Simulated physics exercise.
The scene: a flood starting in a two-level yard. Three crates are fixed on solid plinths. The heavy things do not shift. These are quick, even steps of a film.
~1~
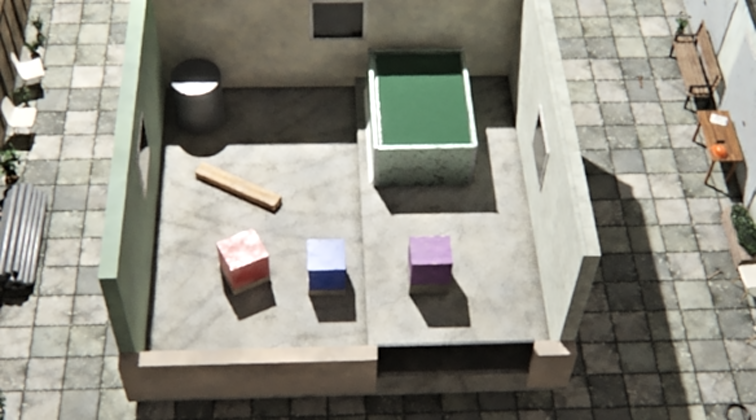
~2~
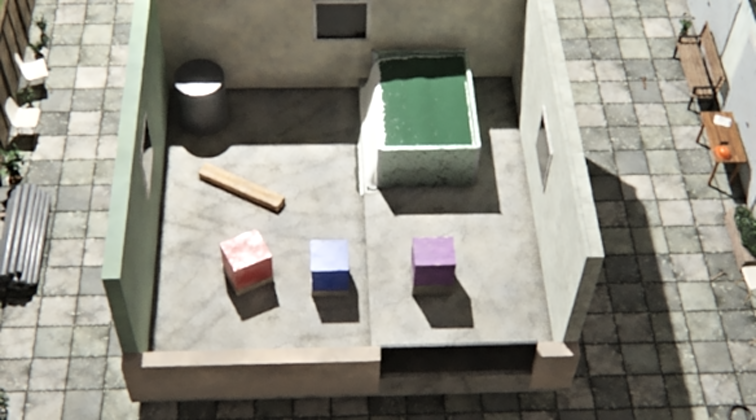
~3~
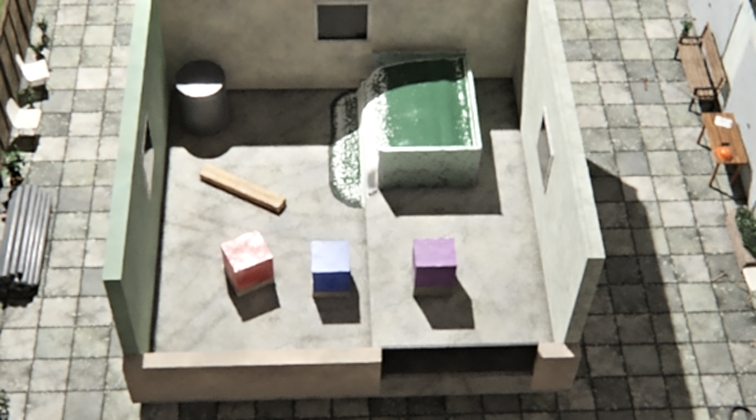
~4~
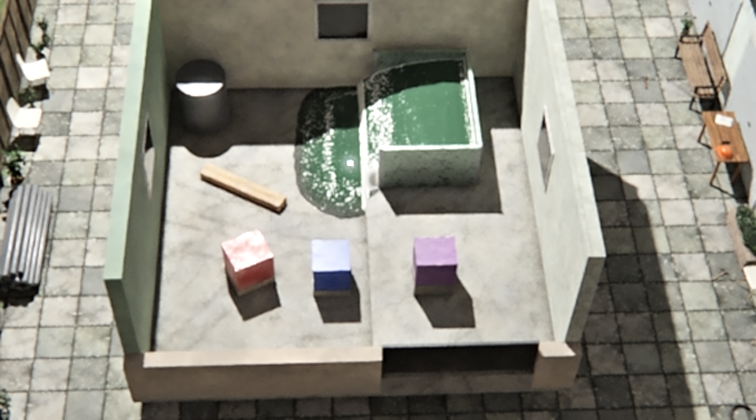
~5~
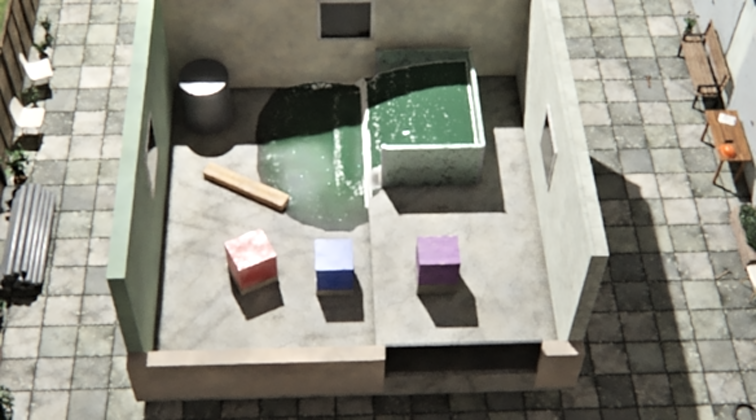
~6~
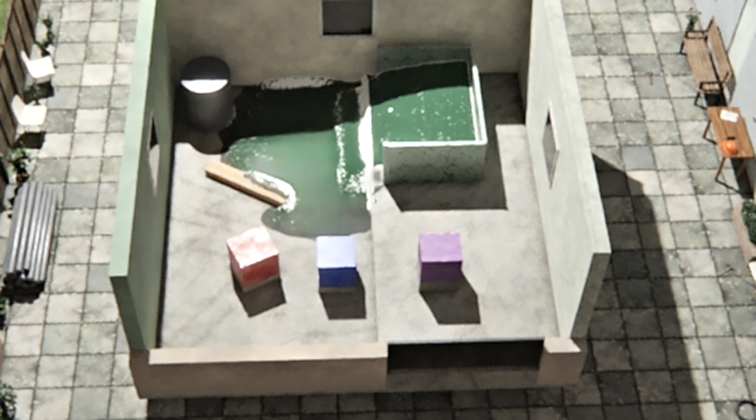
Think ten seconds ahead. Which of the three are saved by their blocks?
One by one: The red crate gets wet; the purple crate stays dry; the blue crate gets wet.
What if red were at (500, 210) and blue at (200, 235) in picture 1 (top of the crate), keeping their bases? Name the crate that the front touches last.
I say the red one.
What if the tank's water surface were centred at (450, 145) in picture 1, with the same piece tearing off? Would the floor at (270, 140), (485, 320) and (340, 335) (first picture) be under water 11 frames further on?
As listed: Awash, no water, covered.
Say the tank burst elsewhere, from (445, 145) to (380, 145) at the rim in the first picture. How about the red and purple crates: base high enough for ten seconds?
My reading: Red gets wet; purple is topped.
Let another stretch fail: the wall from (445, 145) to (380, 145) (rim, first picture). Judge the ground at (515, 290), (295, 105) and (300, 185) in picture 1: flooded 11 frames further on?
As listed: Flooded, clear, no water.
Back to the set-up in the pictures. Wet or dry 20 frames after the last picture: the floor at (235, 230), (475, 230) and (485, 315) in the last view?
One after the other: Under water, no water, dry.
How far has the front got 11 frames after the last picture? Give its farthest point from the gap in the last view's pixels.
Around (154, 374).
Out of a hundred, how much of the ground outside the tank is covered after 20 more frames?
About 55 per cent.
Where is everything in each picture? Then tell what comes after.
Still water in the tank at (421, 100), in the first frame.
The front is at (373, 189), out from the gap at (377, 122), in the second frame.
The front is at (349, 202), out from the gap at (378, 127), in the third frame.
Water pours out at (378, 127) and has run to (324, 207), in the fourth frame.
Water pours out at (381, 127) and has run to (270, 190), in the fifth frame.
The front is at (225, 130), out from the gap at (383, 125), in the sixth frame.
A moment on, water covers 40 % of the floor; the red crate water round its plinth, the purple crate not reached, the blue crate water round its plinth.
Next, water covers 45 % of the floor; the red crate water round its plinth, the purple crate not reached, the blue crate water round its plinth.
Then, water covers 55 % of the floor; the red crate water round its plinth, the purple crate not reached, the blue crate water round its plinth.
Later, water covers 75 % of the floor; the red crate water round its plinth, the purple crate water round its plinth, the blue crate water round its plinth.
In the end, water covers 75 % of the floor; the red crate was topped, the purple crate stayed above the water, the blue crate was topped.
